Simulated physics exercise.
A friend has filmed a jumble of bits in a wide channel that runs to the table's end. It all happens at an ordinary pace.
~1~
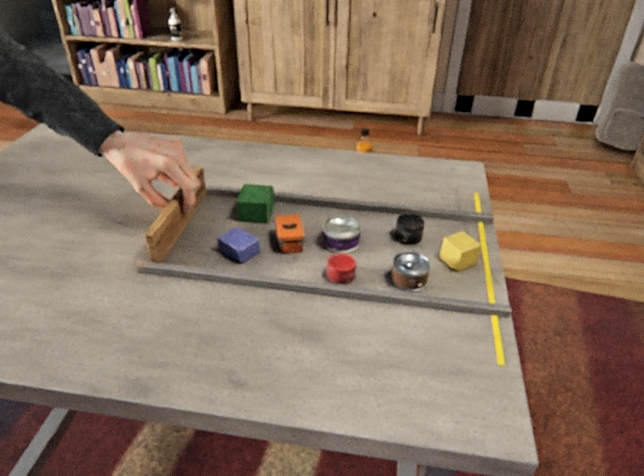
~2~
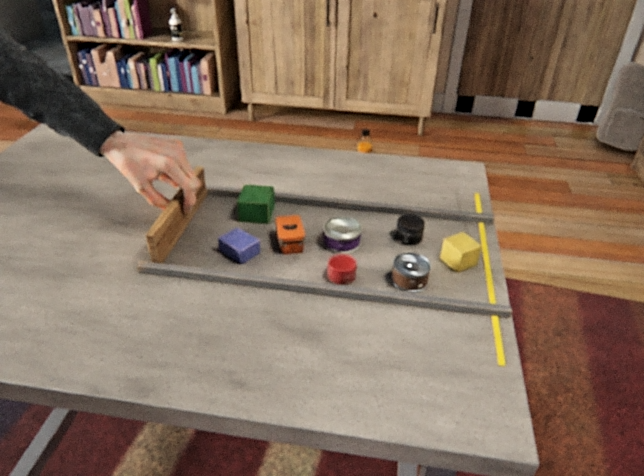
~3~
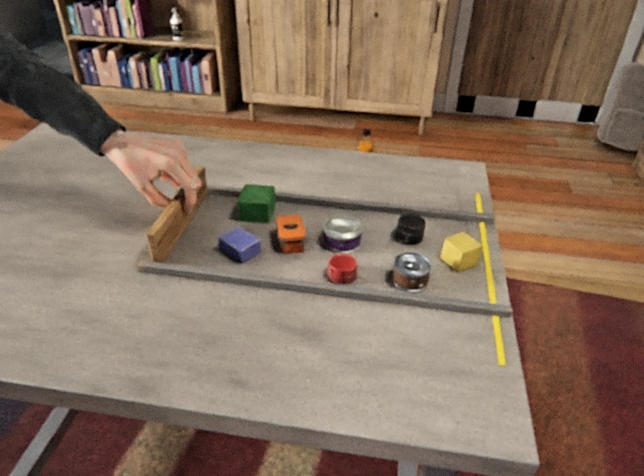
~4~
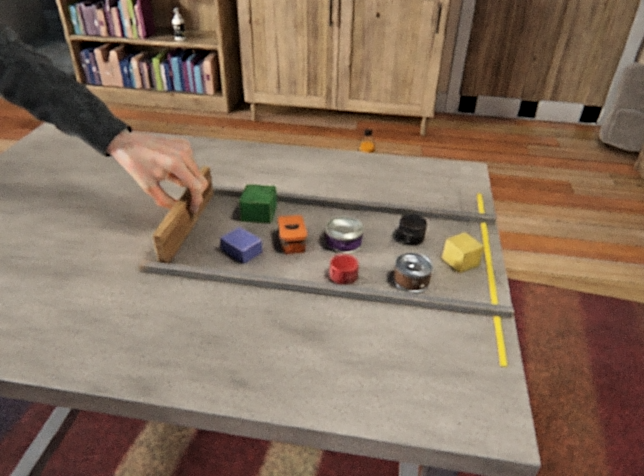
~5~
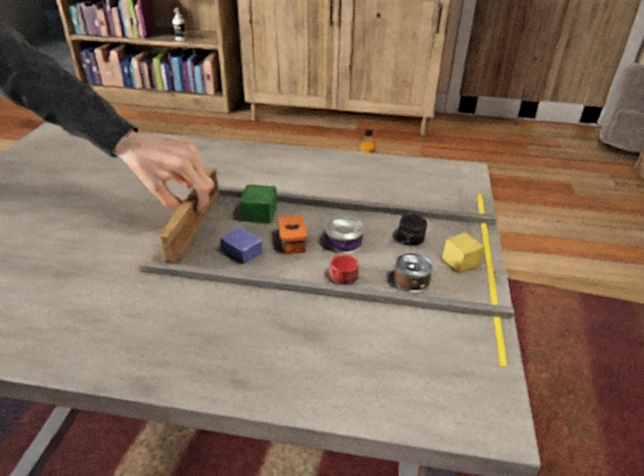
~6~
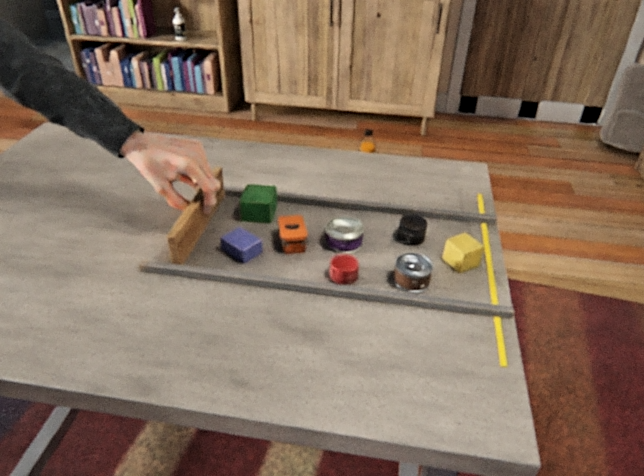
The footage shows a hand holding a wooden board upright at the left of a channel on a grey table, then sliding it slightly right toward the green and blue blocks, while the scattered blocks and small containers stay still.
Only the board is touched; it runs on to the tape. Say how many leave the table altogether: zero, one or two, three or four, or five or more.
Outcome: The number that fall off is five or more.
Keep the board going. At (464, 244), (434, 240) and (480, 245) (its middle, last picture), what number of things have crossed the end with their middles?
In that order 5, 1 and 5.
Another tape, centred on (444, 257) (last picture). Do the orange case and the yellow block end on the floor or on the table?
The orange case remains up; the yellow block drops off.
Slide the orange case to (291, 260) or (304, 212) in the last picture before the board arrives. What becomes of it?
In turn it drops off; tumbles off.
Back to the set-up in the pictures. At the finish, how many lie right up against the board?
It touches 1.
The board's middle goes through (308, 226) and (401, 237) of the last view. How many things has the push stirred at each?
By then 5, and 8.
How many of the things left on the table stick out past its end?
It comes to 1.
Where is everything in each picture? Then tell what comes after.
The first frame shows yellow block (460, 251); brown pot (410, 272); black tub (410, 229); board (179, 212); tape (486, 261).
The second frame shows brown pot (411, 272); blue block (239, 245).
The third frame shows black tub (411, 229); board (181, 212).
The fourth frame shows yellow block (463, 252); orange case (292, 235).
The fifth frame shows brown pot (413, 272); green block (259, 204).
The sixth frame shows yellow block (463, 253); brown pot (413, 272); black tub (413, 230); board (199, 214); tape (489, 263).
Soon after, none off yet; yellow block at rest near (463, 253); brown pot at rest near (413, 272); black tub at rest near (413, 230).
Then, none off yet; yellow block moving near (468, 254); brown pot moved about its own width near (450, 270); black tub moved well along near (457, 226).
At rest, the number that fall off is five or more; fallen, blue block, orange case, purple pot, red tub, black tub, brown pot and yellow block.
